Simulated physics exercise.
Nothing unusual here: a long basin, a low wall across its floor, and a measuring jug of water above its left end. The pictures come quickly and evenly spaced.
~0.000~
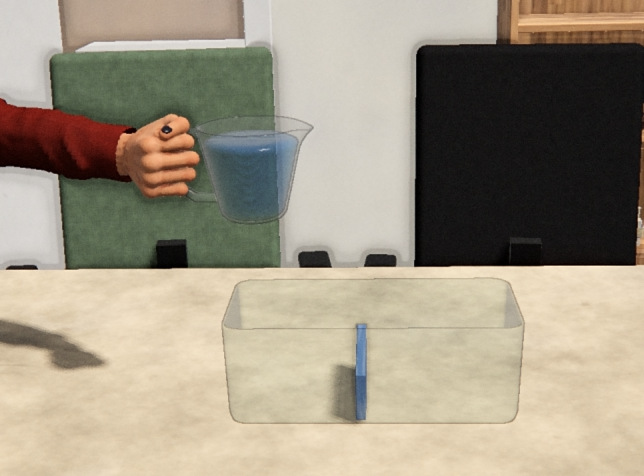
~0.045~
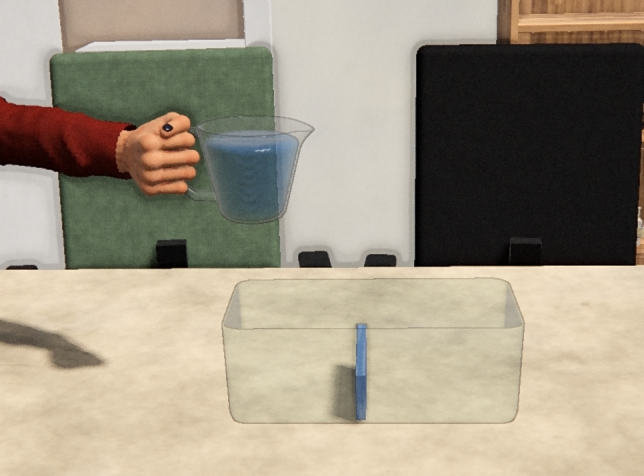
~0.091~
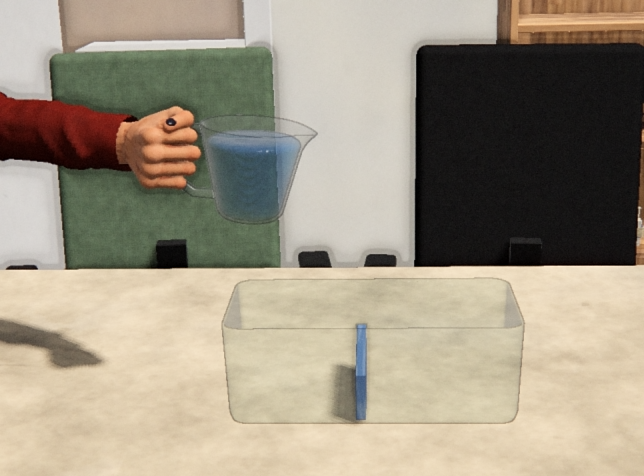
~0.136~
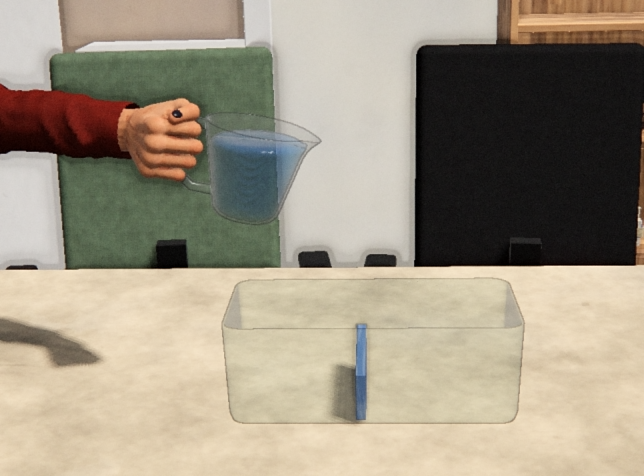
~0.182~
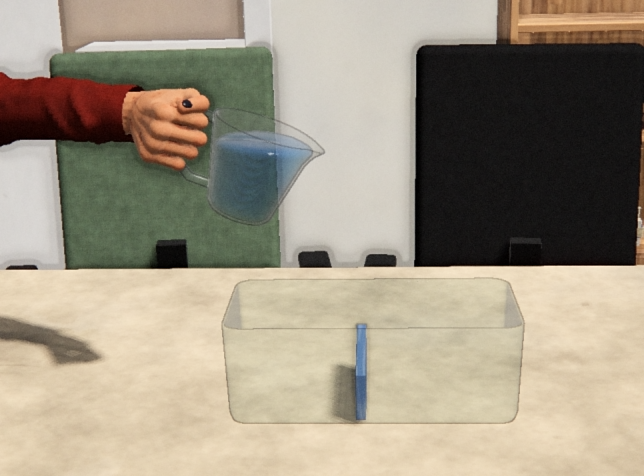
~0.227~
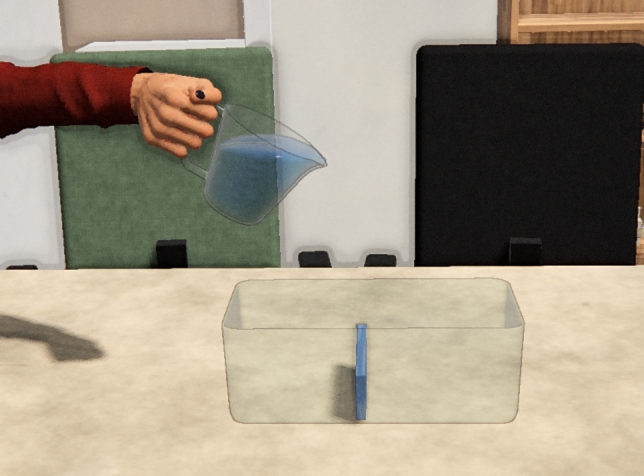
At the start, a red-sleeved hand holds a clear jug of blue water upright above the left part of a long, empty clear basin with a low blue wall across it. The hand then tilts the jug rightward, slowly at first and then further, until the water reaches its lip.
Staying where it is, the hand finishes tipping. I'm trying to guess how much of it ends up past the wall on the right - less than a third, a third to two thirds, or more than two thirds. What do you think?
Once it settles, the part right of the wall is beyond two thirds, I'd say.
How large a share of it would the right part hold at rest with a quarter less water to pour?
Near 70 %.
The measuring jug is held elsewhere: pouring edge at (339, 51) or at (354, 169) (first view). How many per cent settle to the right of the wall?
The first start yields 90 per cent, the second 95 per cent.
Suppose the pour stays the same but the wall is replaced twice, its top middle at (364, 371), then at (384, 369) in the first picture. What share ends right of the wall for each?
Roughly 85 per cent first and roughly 35 per cent second.
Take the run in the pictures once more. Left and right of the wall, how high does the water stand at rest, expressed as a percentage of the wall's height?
10 % left, 30 % right.
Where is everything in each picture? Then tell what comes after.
In the first frame, it leans 0°; its right rim is at (314, 127); the water meets the walls at (204, 140) and (300, 138); the long basin's rim runs from (230, 305) to (516, 303); the wall's top is at (361, 350).
In the second frame, it leans 1°; its right rim is at (315, 128); the water meets the walls at (205, 138) and (300, 139).
In the third frame, it leans 6°; its right rim is at (318, 133); the water meets the walls at (207, 137) and (302, 141).
In the fourth frame, it leans 12°; its right rim is at (322, 140); the water meets the walls at (211, 135) and (308, 145).
In the fifth frame, it leans 21°; its right rim is at (326, 151); the water meets the walls at (216, 139) and (315, 147).
In the sixth frame, it leans 31°; its right rim is at (328, 164); the water meets the walls at (216, 145) and (325, 155); 1 per cent is over the edge.
A moment on, the measuring jug is tipped on its side and 46 per cent is still to pour, 0 is left of the wall and 18 right of it.
Next, the measuring jug is tipped on its side and 10 per cent is still to pour, 12 is left of the wall and 62 right of it.
Then the measuring jug is tipped on its side and 1 per cent is still to pour, 15 is left of the wall and 81 right of it.
Later the measuring jug is tipped on its side and 0 per cent is still to pour, 17 is left of the wall and 81 right of it.
In the end 17 per cent lies left of the wall, 81 right of it and 2 outside.
